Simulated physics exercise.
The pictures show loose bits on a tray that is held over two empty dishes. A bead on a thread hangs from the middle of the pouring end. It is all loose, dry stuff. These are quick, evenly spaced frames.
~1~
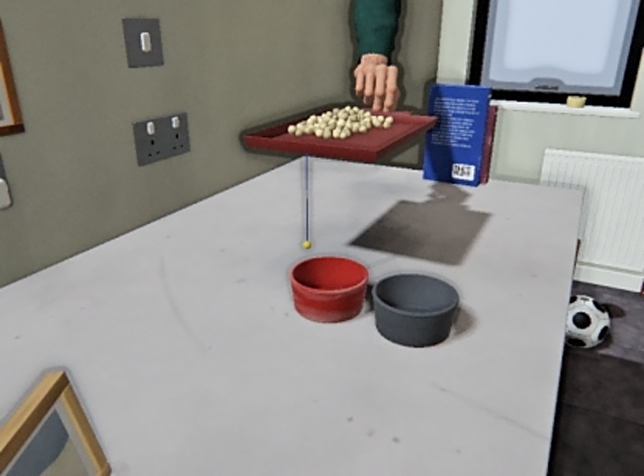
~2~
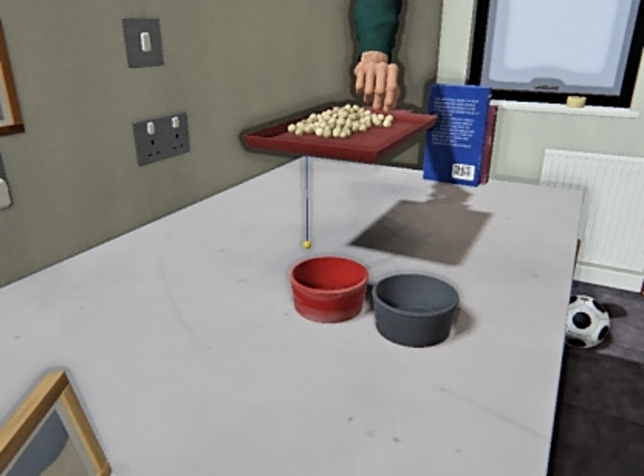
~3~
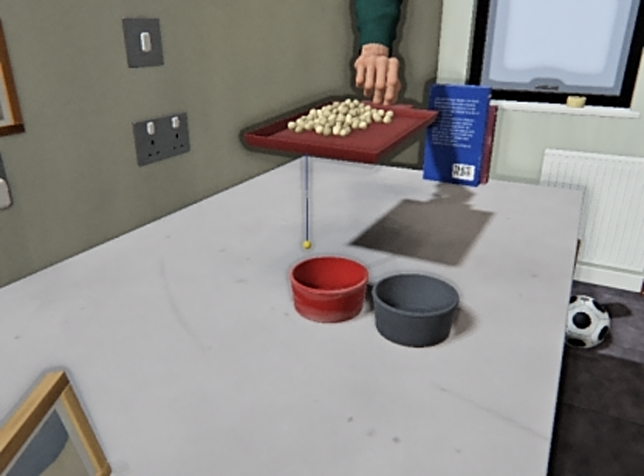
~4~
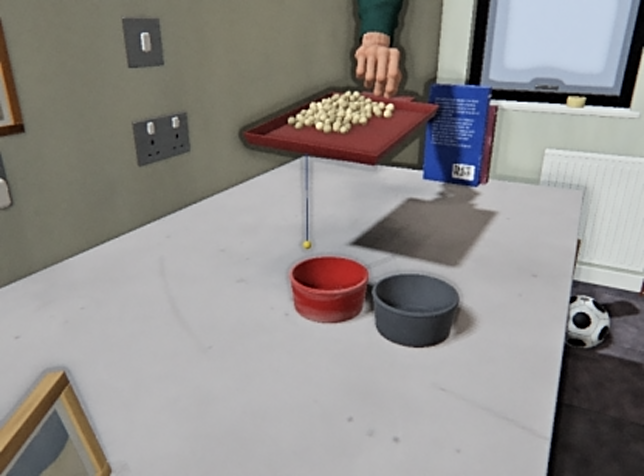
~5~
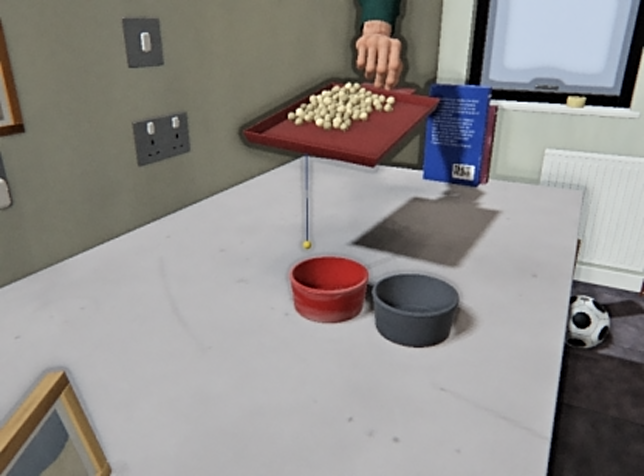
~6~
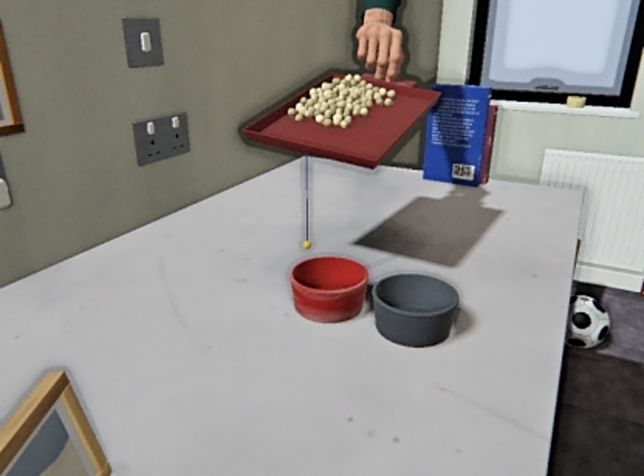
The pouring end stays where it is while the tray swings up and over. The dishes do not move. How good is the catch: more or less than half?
Caught overall: More than half.
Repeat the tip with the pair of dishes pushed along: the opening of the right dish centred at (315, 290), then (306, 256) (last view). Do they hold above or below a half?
First not half, then below a half.
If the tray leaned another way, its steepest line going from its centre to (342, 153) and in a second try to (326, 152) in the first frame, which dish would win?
The first try: The dish on the left. The second: The left-hand dish.
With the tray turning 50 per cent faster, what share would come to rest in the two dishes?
Close to 60 per cent.
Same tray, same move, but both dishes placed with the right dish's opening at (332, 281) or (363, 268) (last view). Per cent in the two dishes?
In turn 50 and 70 in a hundred.
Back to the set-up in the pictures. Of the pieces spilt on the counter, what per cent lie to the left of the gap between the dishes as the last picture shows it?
About 20 per cent.
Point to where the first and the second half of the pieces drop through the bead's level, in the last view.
The first part at (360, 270); the rest at (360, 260).
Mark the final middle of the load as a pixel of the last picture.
Around (345, 301).
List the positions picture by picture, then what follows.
Corners of the pouring end at (249, 136) and (374, 150), level; middle of the load at (340, 124), macadamia nuts; left dish at (311, 303); right dish at (401, 326); bead on its thread at (307, 245), in the first frame.
Corners of the pouring end at (249, 135) and (374, 150), level; middle of the load at (340, 123), in the second frame.
Corners of the pouring end at (249, 134) and (374, 152), tipped barely, lowest at the right corner; middle of the load at (340, 118), in the third frame.
Corners of the pouring end at (248, 132) and (374, 154), tipped a little, lowest at the right corner; middle of the load at (340, 112), in the fourth frame.
Corners of the pouring end at (248, 131) and (374, 156), tipped a little, lowest at the right corner; middle of the load at (340, 106), in the fifth frame.
Corners of the pouring end at (248, 129) and (374, 158), tipped a little, lowest at the right corner; middle of the load at (340, 100); left dish at (311, 303); right dish at (401, 326), in the sixth frame.
Soon after the last picture, tray tipped steeply; about two thirds on the tray; a small part in the right dish; a small part in the left dish; a small part outside both; a small part in the air.
A little later, tray tipped right over; about a quarter on the tray; a small part in the right dish; about a quarter in the left dish; a small part outside both; about a quarter in the air.
Later still, tray tipped past a quarter turn; a small part in the right dish; about half in the left dish; about a quarter outside both.
At rest, tray tipped past a quarter turn; a small part in the right dish; about half in the left dish; about a quarter outside both.
